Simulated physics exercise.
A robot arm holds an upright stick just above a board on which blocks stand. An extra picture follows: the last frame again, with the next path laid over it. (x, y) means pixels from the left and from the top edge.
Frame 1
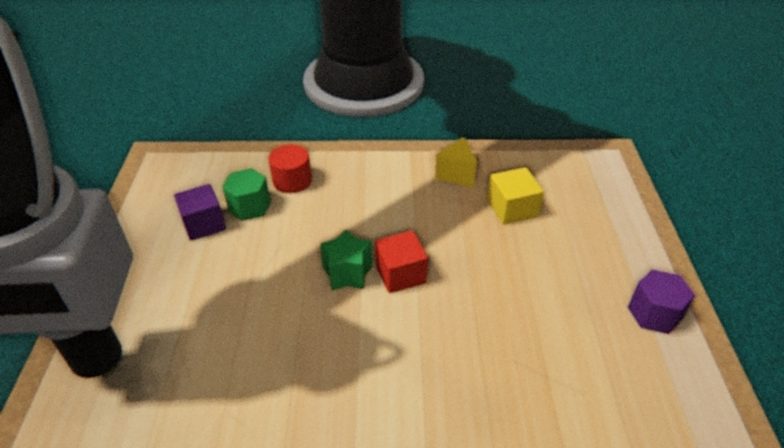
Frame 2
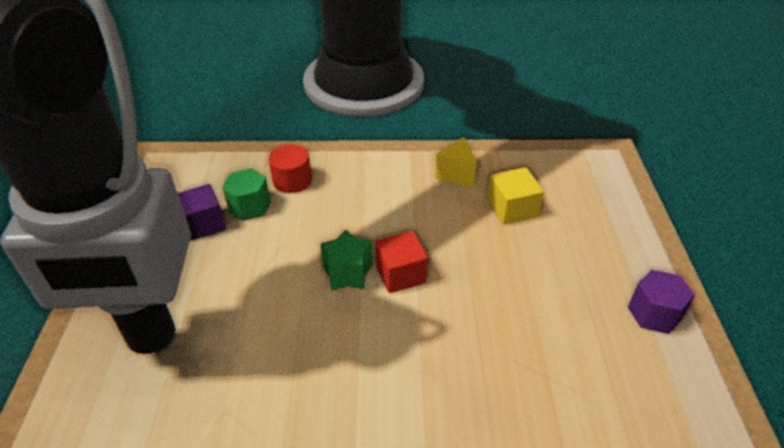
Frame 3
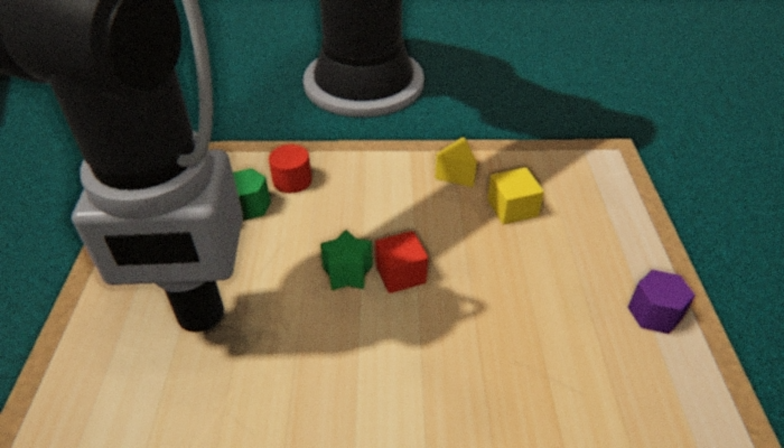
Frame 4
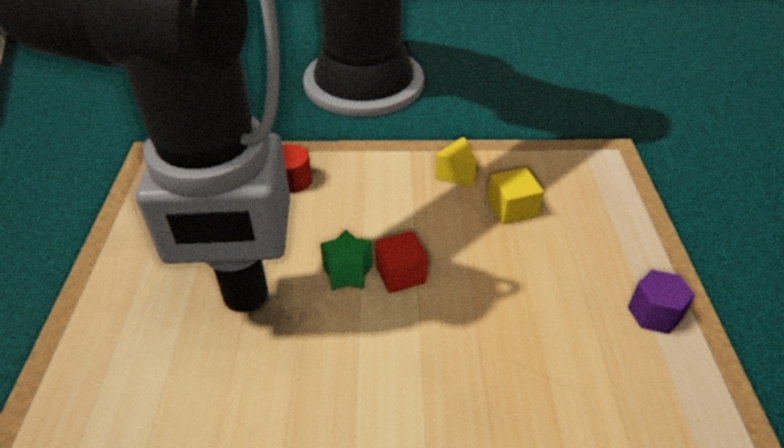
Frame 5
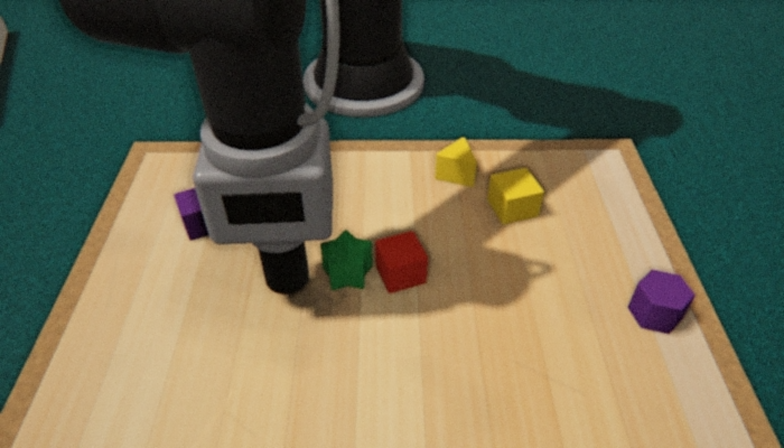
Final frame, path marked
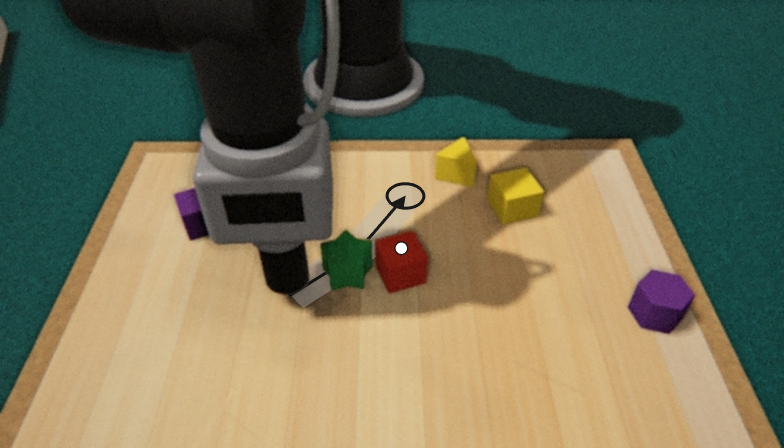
A grey and black robot arm holding a short dark stick upright glides steadily rightward and slightly away over a pale wooden board on a teal surface, seen from above by a still camera. Purple, green and red blocks stand at the left, a green star and red cube centrally, yellow blocks and a purple one rightward. The arm nears the star, its shadow sliding along, while every block stays put.
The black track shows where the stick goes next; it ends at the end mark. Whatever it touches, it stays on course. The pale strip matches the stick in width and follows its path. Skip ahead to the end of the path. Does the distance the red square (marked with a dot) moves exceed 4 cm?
No
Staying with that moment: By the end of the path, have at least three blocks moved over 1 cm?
Going by the path, no.
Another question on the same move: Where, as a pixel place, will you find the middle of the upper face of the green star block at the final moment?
For the centre of its top, I'd go with (416, 209).
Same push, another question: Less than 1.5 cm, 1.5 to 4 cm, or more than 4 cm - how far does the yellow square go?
Up to 1.5 cm.
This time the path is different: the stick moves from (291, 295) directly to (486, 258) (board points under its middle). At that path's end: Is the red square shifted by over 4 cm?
It seems so.
Drawn move, from (291, 295) over (341, 263) and (377, 229) to (405, 196); the dot is on the red square.
What follows on the original path. One third of the way, stick at (340, 246); green star block at (378, 229); red square at (417, 243), turned 40° clockwise.
Two thirds of the way, stick at (377, 211); green star block at (413, 212), turned 45° clockwise; red square at (431, 242), turned 60° clockwise.
At the end, stick at (406, 179); green star block at (416, 209), turned 65° clockwise; red square at (431, 242), turned 60° clockwise; yellow triangle still; yellow square still.
